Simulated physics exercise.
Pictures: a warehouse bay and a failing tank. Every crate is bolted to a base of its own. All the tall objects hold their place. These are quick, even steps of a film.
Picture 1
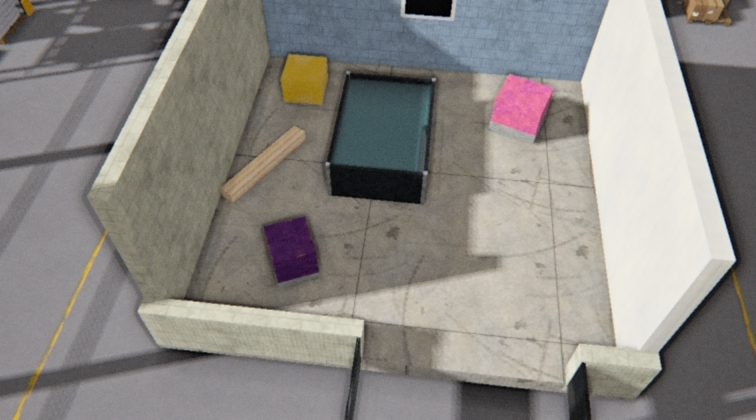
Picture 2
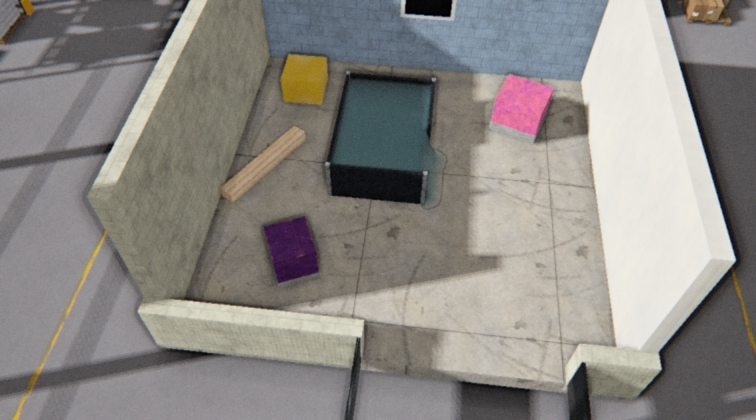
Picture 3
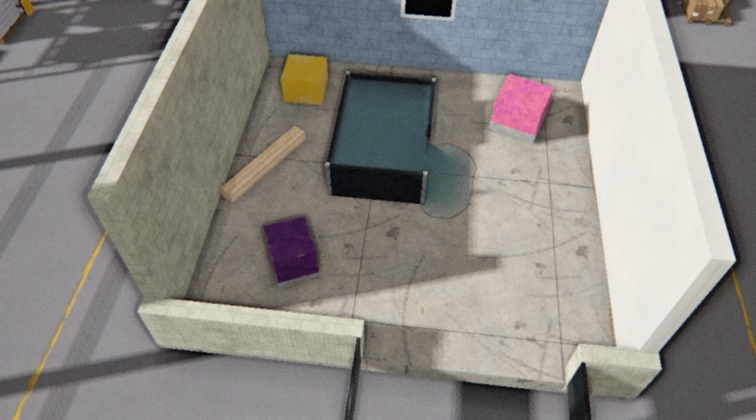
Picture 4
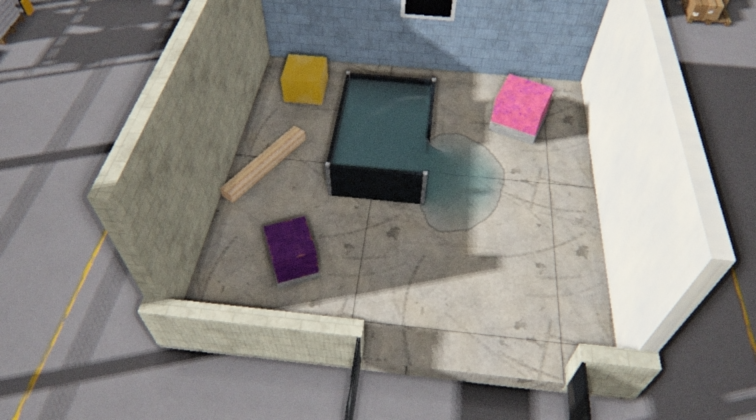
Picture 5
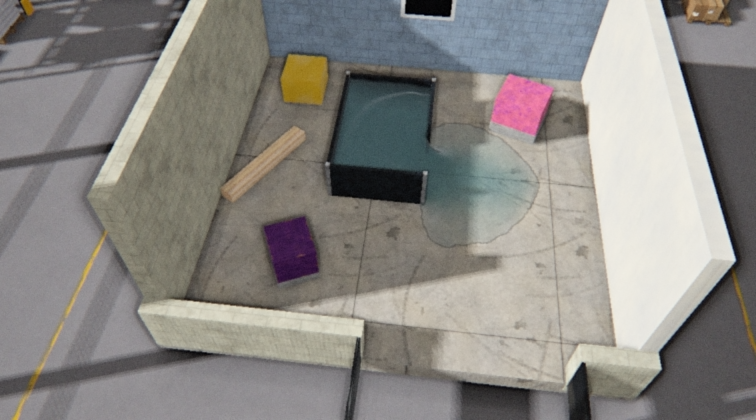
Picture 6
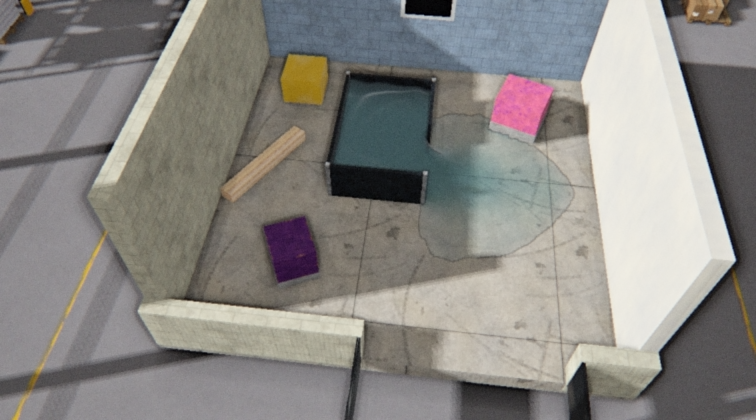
We see an open, dark-sided tank of water among yellow, pink and purple blocks in a walled warehouse bay; water pours from its right side and spreads rightward across the concrete floor in a widening, rounded pool.
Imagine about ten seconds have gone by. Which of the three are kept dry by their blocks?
In order: The yellow crate is not missed by the water this time. The purple crate is missed by the water this time. The pink crate is missed by the water this time.
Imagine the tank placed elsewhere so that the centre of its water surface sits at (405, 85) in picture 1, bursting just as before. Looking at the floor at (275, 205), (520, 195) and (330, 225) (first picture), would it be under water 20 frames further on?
Results in order - left untouched, swamped, left untouched.
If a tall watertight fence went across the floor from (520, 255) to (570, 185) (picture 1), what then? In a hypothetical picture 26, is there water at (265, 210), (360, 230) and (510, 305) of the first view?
First unwetted, then unwetted, then inundated.
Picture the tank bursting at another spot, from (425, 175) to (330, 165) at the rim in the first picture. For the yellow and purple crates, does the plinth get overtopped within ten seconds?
Yellow gets drenched; purple gets drenched.
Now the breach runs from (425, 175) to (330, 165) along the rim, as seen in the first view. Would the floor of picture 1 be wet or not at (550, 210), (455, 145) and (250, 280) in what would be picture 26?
In the order given, the spots are not soaked, not soaked and swamped.
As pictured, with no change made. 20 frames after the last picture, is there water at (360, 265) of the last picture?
Answer: No flooding.
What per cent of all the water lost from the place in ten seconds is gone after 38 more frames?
Close to 55 per cent, I'd say.
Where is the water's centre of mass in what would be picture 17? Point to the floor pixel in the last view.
Centre point: Around (457, 179).
A moment on, water covers 25 % of the floor; the yellow crate not reached, the purple crate not reached, the pink crate water round its plinth.
Next, water covers 35 % of the floor; the yellow crate not reached, the purple crate not reached, the pink crate water round its plinth.
Then, water covers 40 % of the floor; the yellow crate not reached, the purple crate not reached, the pink crate water round its plinth.
Later, water covers 70 % of the floor; the yellow crate water round its plinth, the purple crate water round its plinth, the pink crate water round its plinth.
In the end, water covers 95 % of the floor; the yellow crate was topped, the purple crate stayed above the water, the pink crate stayed above the water.
